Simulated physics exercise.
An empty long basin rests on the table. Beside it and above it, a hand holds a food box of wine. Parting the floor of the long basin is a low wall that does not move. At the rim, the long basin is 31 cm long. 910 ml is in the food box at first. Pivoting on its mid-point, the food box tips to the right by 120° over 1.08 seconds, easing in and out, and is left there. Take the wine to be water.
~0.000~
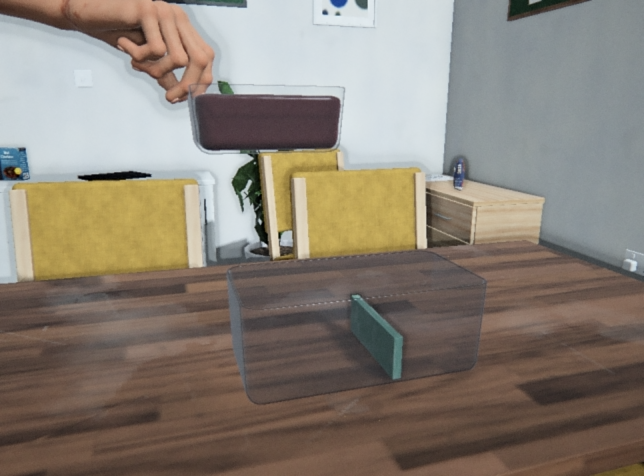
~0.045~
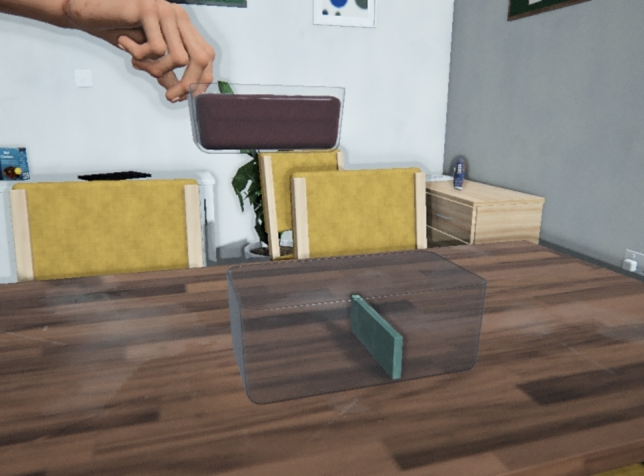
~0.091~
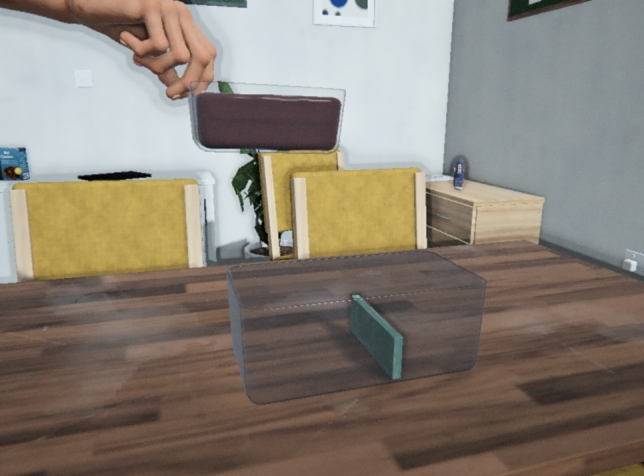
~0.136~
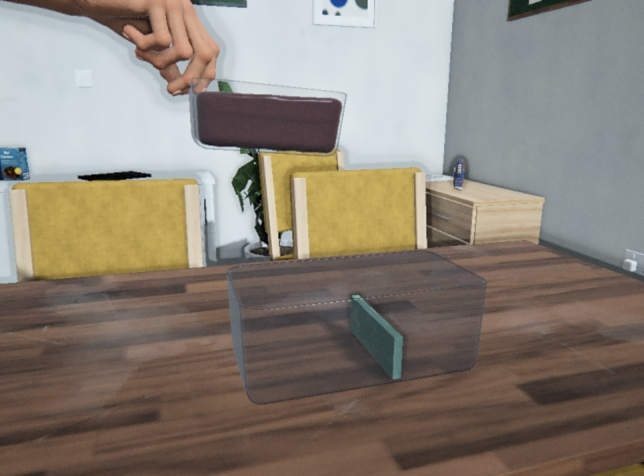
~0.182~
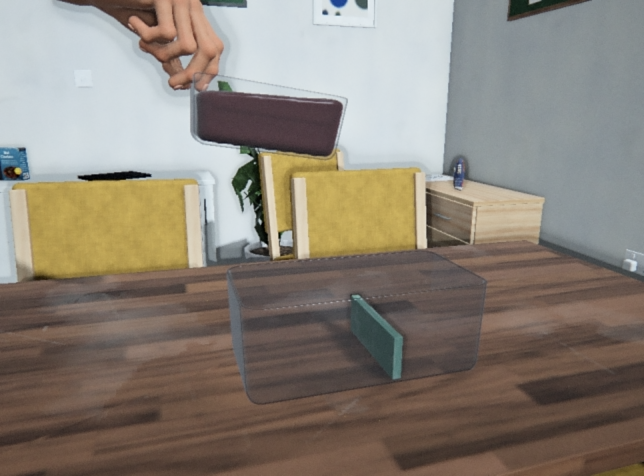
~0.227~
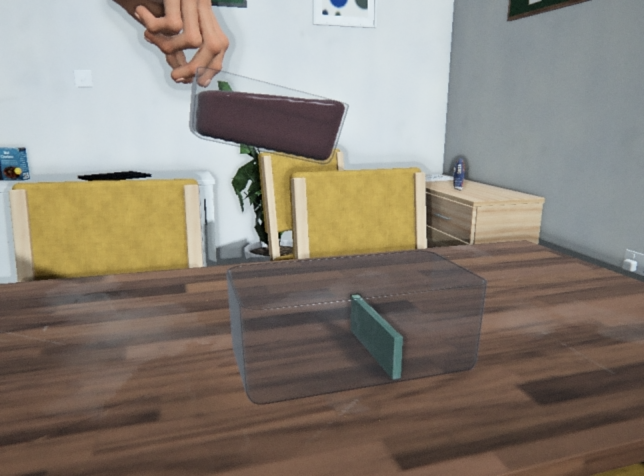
In a dining room, a hand slowly tilting a clear box of dark liquid slightly rightward above an empty, divided transparent basin.
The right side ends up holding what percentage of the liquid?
About 58 in every hundred parts.
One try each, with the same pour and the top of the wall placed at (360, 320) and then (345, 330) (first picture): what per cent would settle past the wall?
The first gives near 65 per cent and the second near 70 per cent.
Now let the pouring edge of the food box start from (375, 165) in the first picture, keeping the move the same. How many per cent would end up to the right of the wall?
80 %.
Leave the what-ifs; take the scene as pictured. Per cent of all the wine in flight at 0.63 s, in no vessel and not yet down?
Some 54 per cent, I reckon.
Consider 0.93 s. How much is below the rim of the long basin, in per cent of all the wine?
That comes to about 84 percent.
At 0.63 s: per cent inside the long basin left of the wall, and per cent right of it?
2 on the left, 18 on the right, roughly.
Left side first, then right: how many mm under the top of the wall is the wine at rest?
Left: Roughly 46 mm; right: Roughly 26 mm.
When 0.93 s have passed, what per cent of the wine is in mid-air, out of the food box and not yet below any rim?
In-air share: About 7 %.
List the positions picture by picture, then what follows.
The first picture shows tilt 0°; pouring edge (332, 91); surface from (191, 97) to (328, 99); the long basin's rim runs from (234, 288) to (457, 266); the wall's top is at (374, 315).
The second picture shows tilt 1°; pouring edge (332, 92); surface from (192, 97) to (328, 99).
The third picture shows tilt 2°; pouring edge (333, 94); surface from (193, 96) to (329, 100).
The fourth picture shows tilt 5°; pouring edge (334, 97); surface from (193, 96) to (329, 102).
The fifth picture shows tilt 8°; pouring edge (335, 102); surface from (195, 94) to (331, 103).
The sixth picture shows tilt 13°; pouring edge (335, 108); surface from (196, 95) to (333, 104).
By 0.63 s the tilt is 76° and 25 per cent is still to pour, 2 is left of the wall and 18 right of it.
By 0.93 s the tilt is 114° and 2 per cent is still to pour, 25 is left of the wall and 59 right of it.
By 1.24 s the tilt is 120° and 0 per cent is still to pour, 33 is left of the wall and 58 right of it.
By 1.58 s the tilt is 120° and 0 per cent is still to pour, 33 is left of the wall and 58 right of it.
At rest 33 per cent lies left of the wall, 58 right of it and 9 outside.
